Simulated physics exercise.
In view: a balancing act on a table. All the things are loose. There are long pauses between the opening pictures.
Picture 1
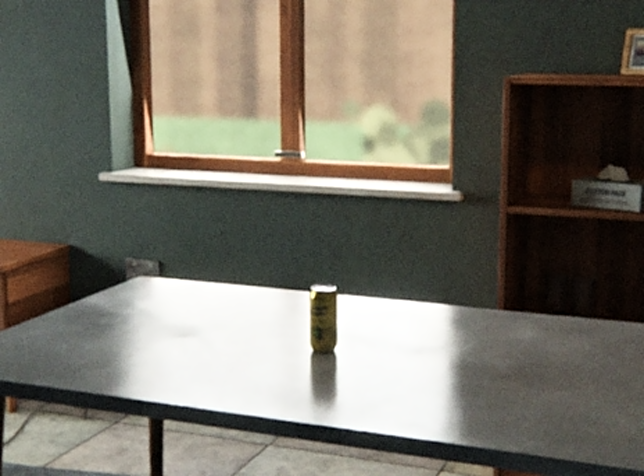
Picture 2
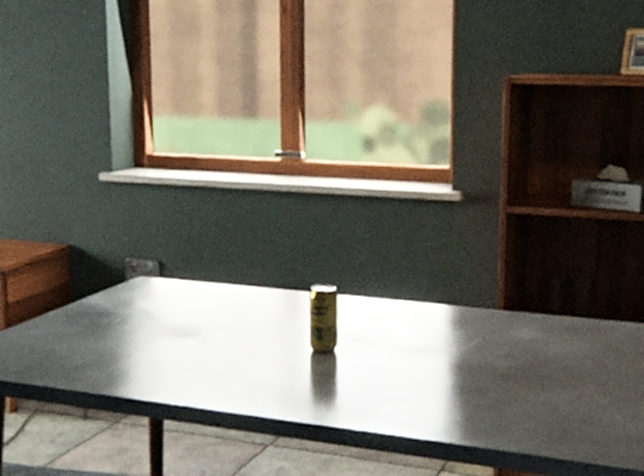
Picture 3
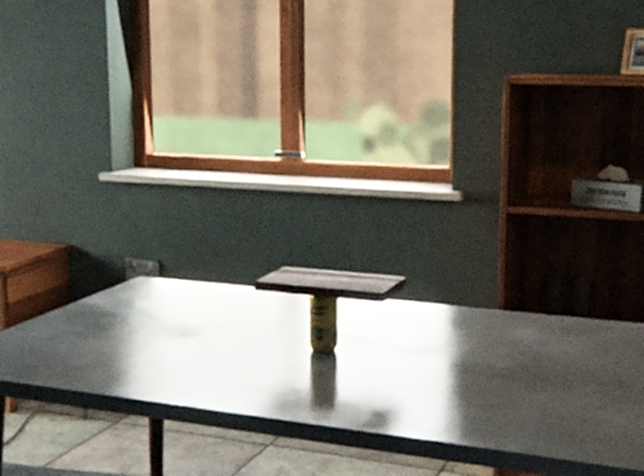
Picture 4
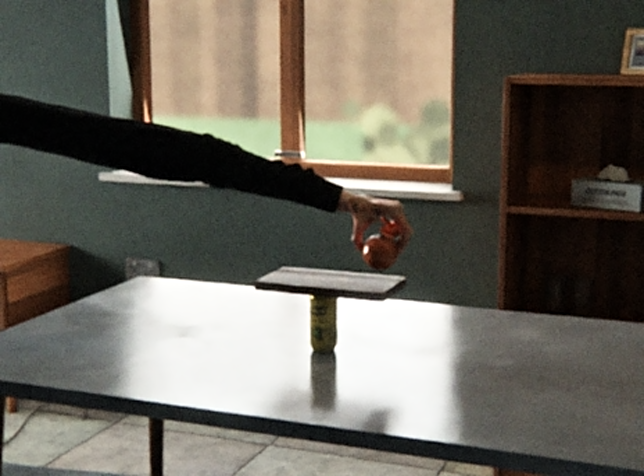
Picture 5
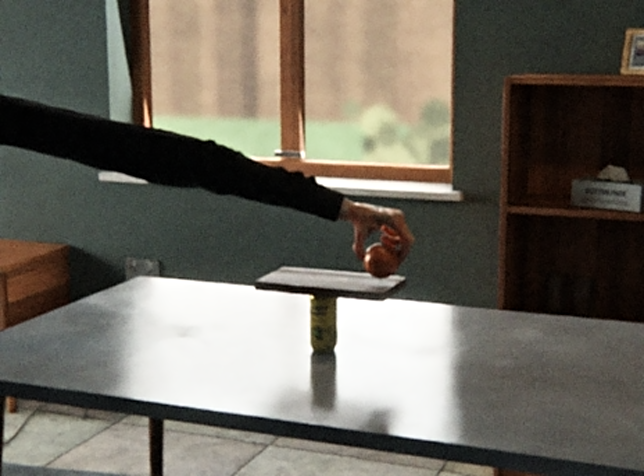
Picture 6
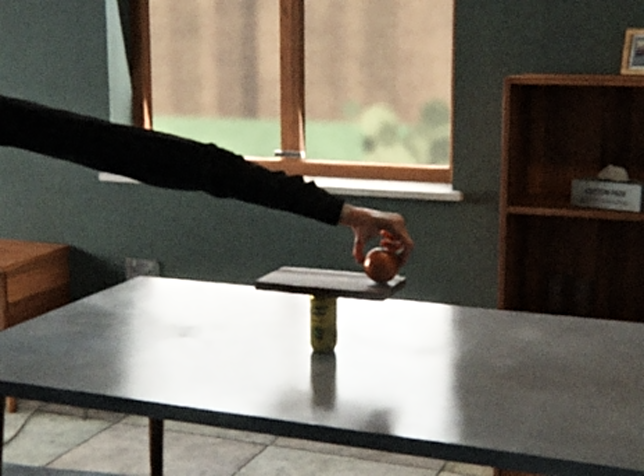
In a dim room with dark green walls, a wooden-framed window and a dark wooden bookcase on the right, a fixed camera looks slightly down at a long grey table. A small yellow can stands alone near the middle, and then a flat brown board is resting across its top. A dark-sleeved arm reaches in from the left and lowers an orange-red tomato onto the board's right side, keeping hold of it.
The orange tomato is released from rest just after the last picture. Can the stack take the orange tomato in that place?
The stack gives way.
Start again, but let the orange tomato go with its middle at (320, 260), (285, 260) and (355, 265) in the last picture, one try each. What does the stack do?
In the first case it keeps its balance; in the second case it stays up; in the third case it comes apart.
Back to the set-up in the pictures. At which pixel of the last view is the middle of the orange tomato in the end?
Near (389, 340).
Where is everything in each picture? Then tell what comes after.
In the first picture, the last thing is not in view yet.
In the second picture, the last thing is not in view yet.
In the third picture, the last thing is not in view yet; brown board (331, 284).
In the fourth picture, on its way; orange tomato (380, 252); brown board (331, 284).
In the fifth picture, on its way; orange tomato (382, 261); brown board (331, 284).
In the sixth picture, in place under the hand; orange tomato (381, 266); brown board (331, 284).
Then, 0.40 s later than the last frame, orange tomato now fallen; brown board tilted by 61°.
Then, 0.80 s later than the last frame, brown board now fallen; yellow can tilted by 40°.
Then, 1.00 s later than the last frame, yellow can now fallen.
When it is over, fallen, orange tomato, brown board and yellow can. End places, in pixels of the last picture, orange tomato near (389, 340). The stack loses its balance.
